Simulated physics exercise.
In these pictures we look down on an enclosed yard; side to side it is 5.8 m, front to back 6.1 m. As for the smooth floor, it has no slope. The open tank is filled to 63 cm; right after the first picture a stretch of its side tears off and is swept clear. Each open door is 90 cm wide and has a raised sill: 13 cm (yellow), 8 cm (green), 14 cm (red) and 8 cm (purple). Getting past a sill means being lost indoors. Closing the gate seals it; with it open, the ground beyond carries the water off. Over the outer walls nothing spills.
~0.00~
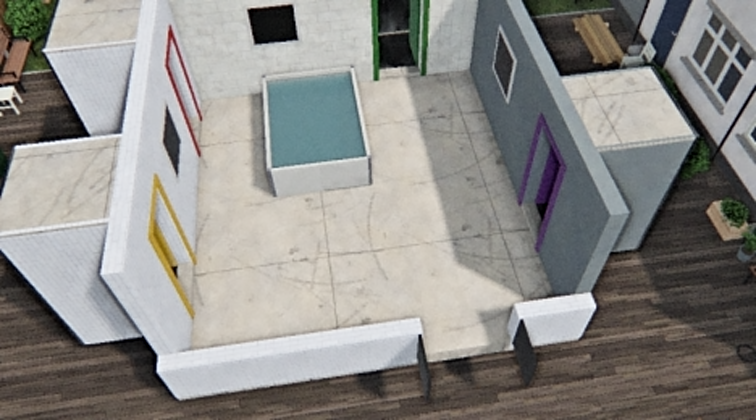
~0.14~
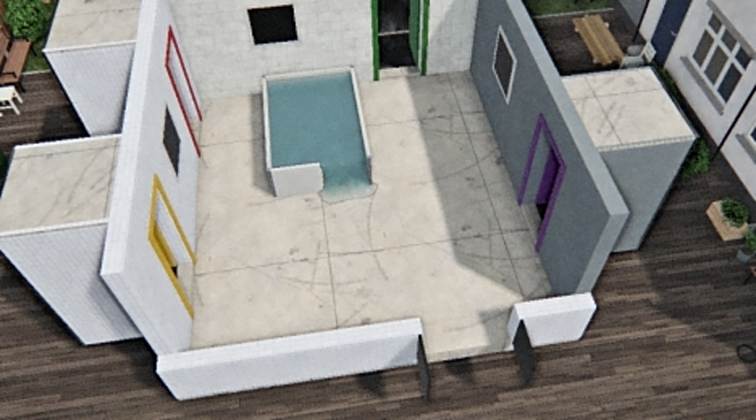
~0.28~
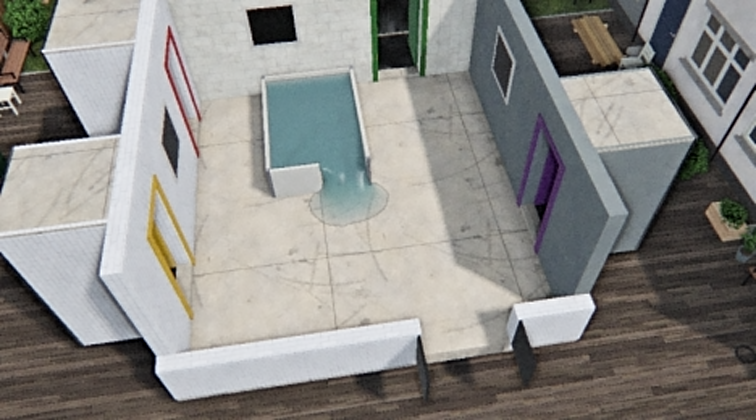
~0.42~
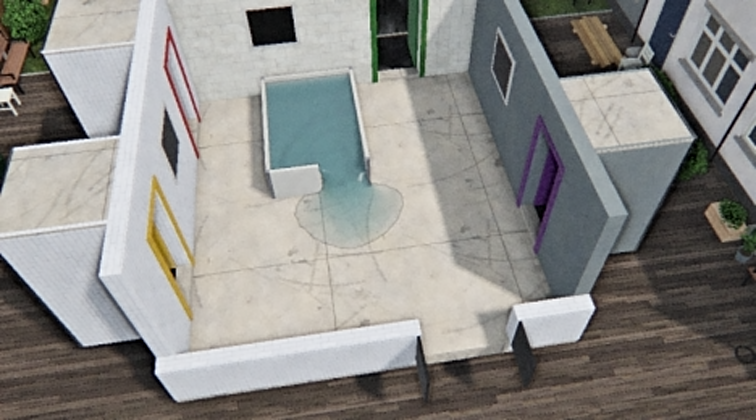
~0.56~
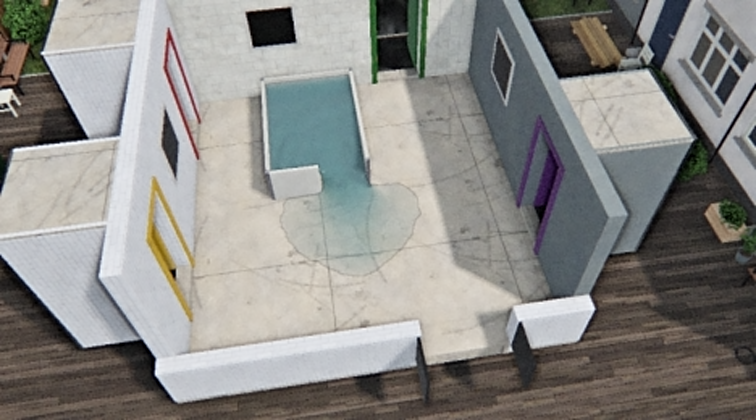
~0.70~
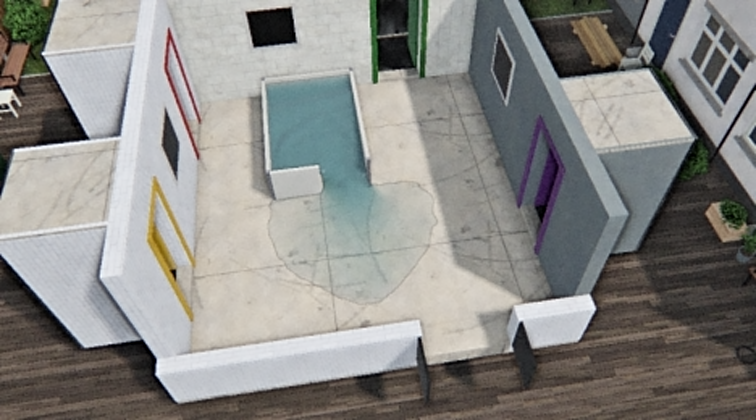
Open tank of blue water in a walled yard losing part of its front side, water pouring out and spreading across the pale floor.
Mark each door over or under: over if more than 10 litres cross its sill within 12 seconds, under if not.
Marks: Yellow door: Under; green door: Under; red door: Under; purple door: Under.
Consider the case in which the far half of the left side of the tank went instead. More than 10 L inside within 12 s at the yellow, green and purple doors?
Door by door - yellow: Within bounds, green: Within bounds, purple: Within bounds.
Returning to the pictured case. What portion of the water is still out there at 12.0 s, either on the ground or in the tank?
72 %.
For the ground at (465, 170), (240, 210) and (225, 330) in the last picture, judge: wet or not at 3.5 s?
Listed in sequence, the spots are bone dry, bone dry and drenched.
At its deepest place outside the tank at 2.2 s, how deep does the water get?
Max around 29 cm.
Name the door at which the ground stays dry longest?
Green.
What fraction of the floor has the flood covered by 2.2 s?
Roughly 45 percent.
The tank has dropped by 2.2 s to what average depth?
About 41 centimetres on average.
After 1.4 s water covers 35 % of the floor and is deepest (34 cm) near (356, 195); yellow door not reached, green door not reached, red door not reached, purple door not reached.
After 2.2 s water covers 45 % of the floor and is deepest (29 cm) near (356, 195); yellow door not reached, green door not reached, red door not reached, purple door 8 cm at the sill, 0 L in.
After 3.5 s water covers 45 % of the floor and is deepest (23 cm) near (203, 375); yellow door 9 cm at the sill, 0 L in, green door not reached, red door not reached, purple door 6 cm at the sill, 1 L in.
After 7.0 s water covers 80 % of the floor and is deepest (12 cm) near (346, 196); yellow door 8 cm at the sill, 0 L in, green door not reached, red door 2 cm at the sill, 0 L in, purple door 7 cm at the sill, 1 L in.
After 12.0 s water covers 95 % of the floor and is deepest (9 cm) near (197, 193); yellow door 6 cm at the sill, 0 L in, green door 4 cm at the sill, 0 L in, red door 8 cm at the sill, 0 L in, purple door 5 cm at the sill, 1 L in.
